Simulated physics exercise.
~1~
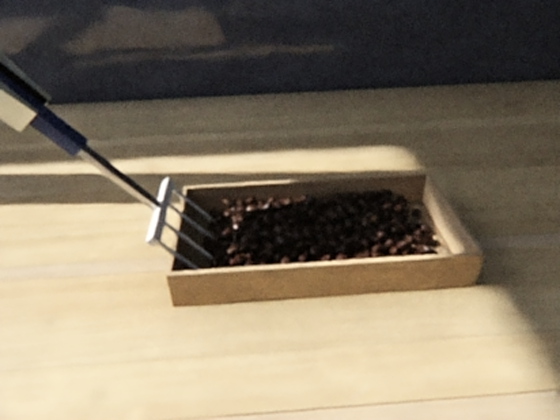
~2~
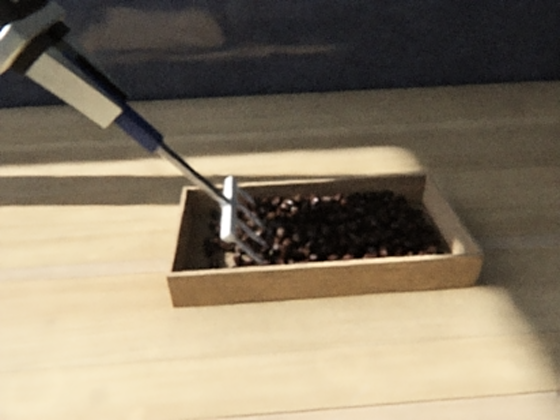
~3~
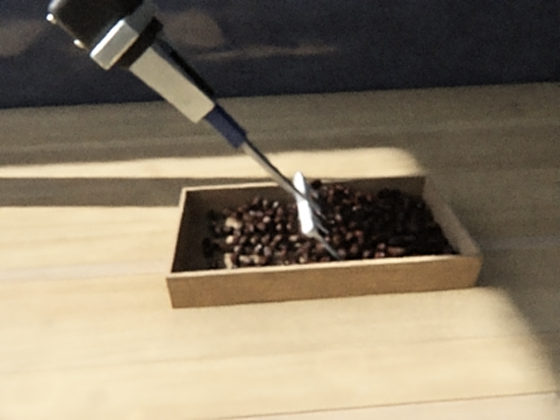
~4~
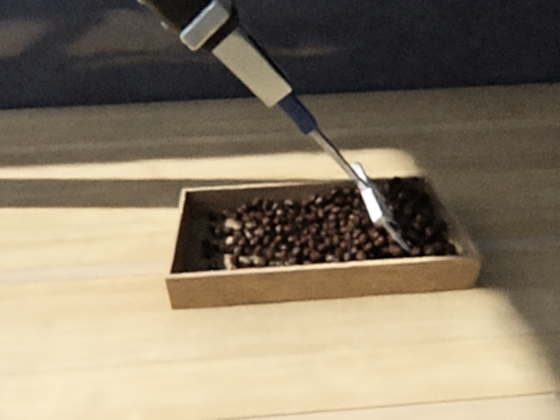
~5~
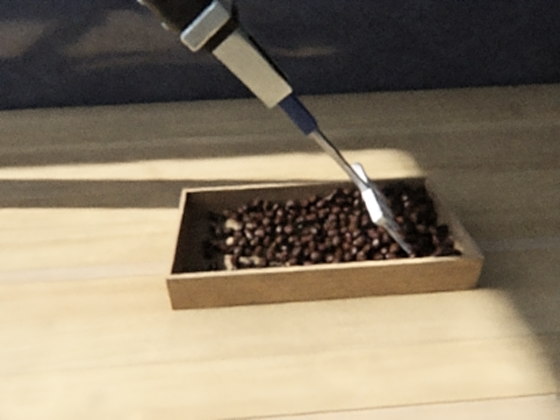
A robot arm with a metal fork raked through dark dried beans in a shallow wooden tray, moving from the left end towards the right, and then stopped near the right end with its prongs still in the beans, none visibly spilled.
